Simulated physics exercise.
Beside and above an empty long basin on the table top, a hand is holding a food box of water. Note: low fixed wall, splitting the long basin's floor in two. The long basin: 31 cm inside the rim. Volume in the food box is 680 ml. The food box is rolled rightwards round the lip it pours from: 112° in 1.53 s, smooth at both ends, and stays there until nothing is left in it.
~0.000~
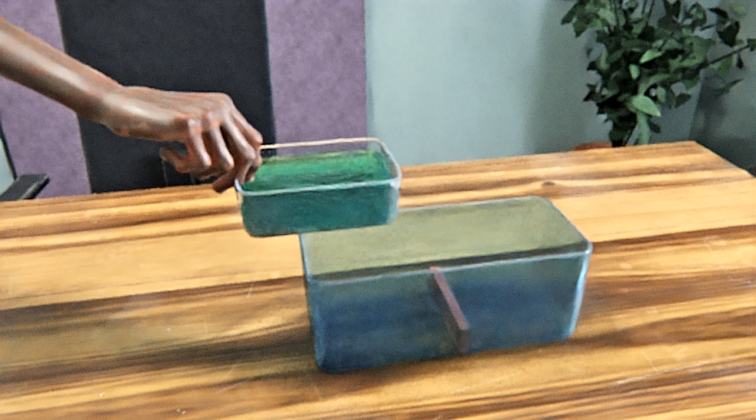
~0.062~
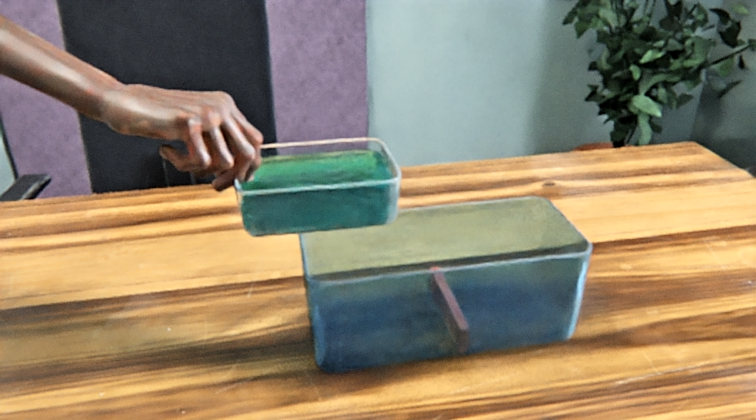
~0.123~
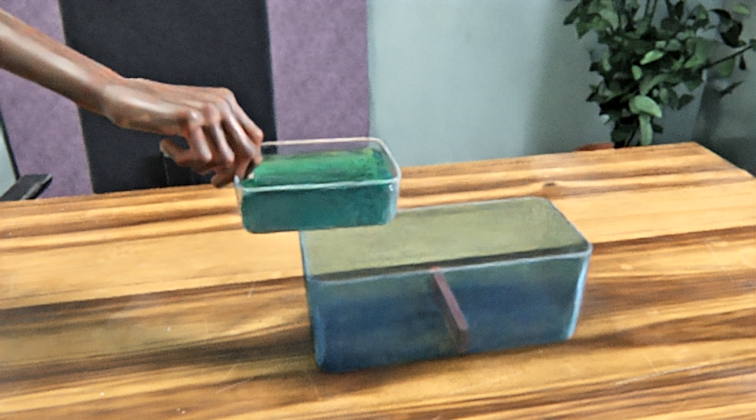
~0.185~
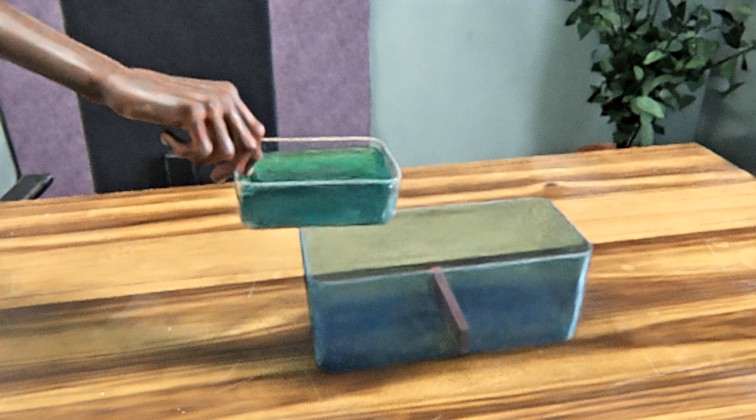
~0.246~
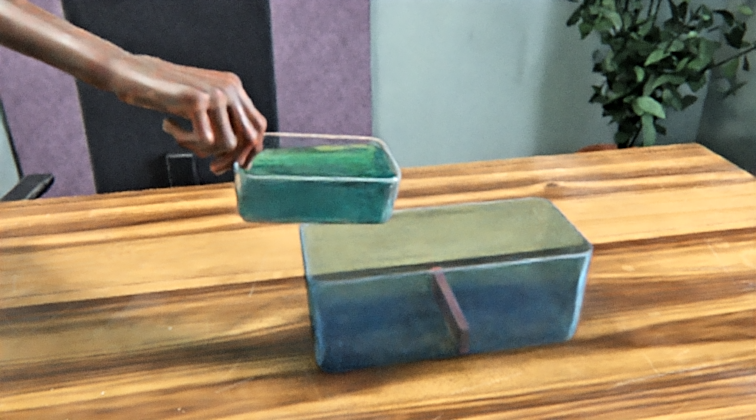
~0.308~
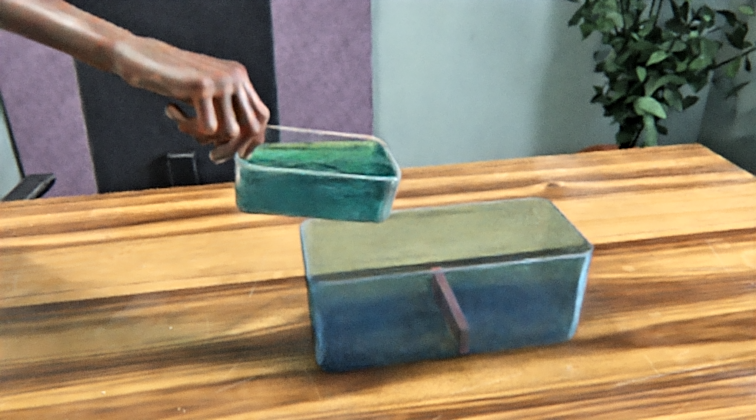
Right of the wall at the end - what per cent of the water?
Near 64 per cent.
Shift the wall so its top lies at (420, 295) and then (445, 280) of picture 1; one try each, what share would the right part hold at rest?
Some 85 in a hundred, then some 75 in a hundred.
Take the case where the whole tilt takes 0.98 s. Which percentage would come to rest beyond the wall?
That would give about 65 percent.
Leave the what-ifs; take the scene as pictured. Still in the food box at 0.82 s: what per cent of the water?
Close to 26 in a hundred.
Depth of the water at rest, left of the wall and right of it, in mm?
Left part: About 10 mm; right part: About 24 mm.
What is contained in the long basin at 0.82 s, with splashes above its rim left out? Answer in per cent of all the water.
Around 30%.
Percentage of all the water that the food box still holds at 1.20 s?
Around 3 in a hundred is still there.
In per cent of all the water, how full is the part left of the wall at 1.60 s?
Around 28 in a hundred.
After 0.82 s the tilt is 63° and 25 per cent is still to pour, 6 is left of the wall and 25 right of it.
After 1.20 s the tilt is 100° and 3 per cent is still to pour, 19 is left of the wall and 64 right of it.
After 1.60 s the tilt is 112° and 0 per cent is still to pour, 28 is left of the wall and 64 right of it.
After 2.03 s the tilt is 112° and 0 per cent is still to pour, 28 is left of the wall and 64 right of it.
In the end 28 per cent lies left of the wall, 64 right of it and 9 outside.
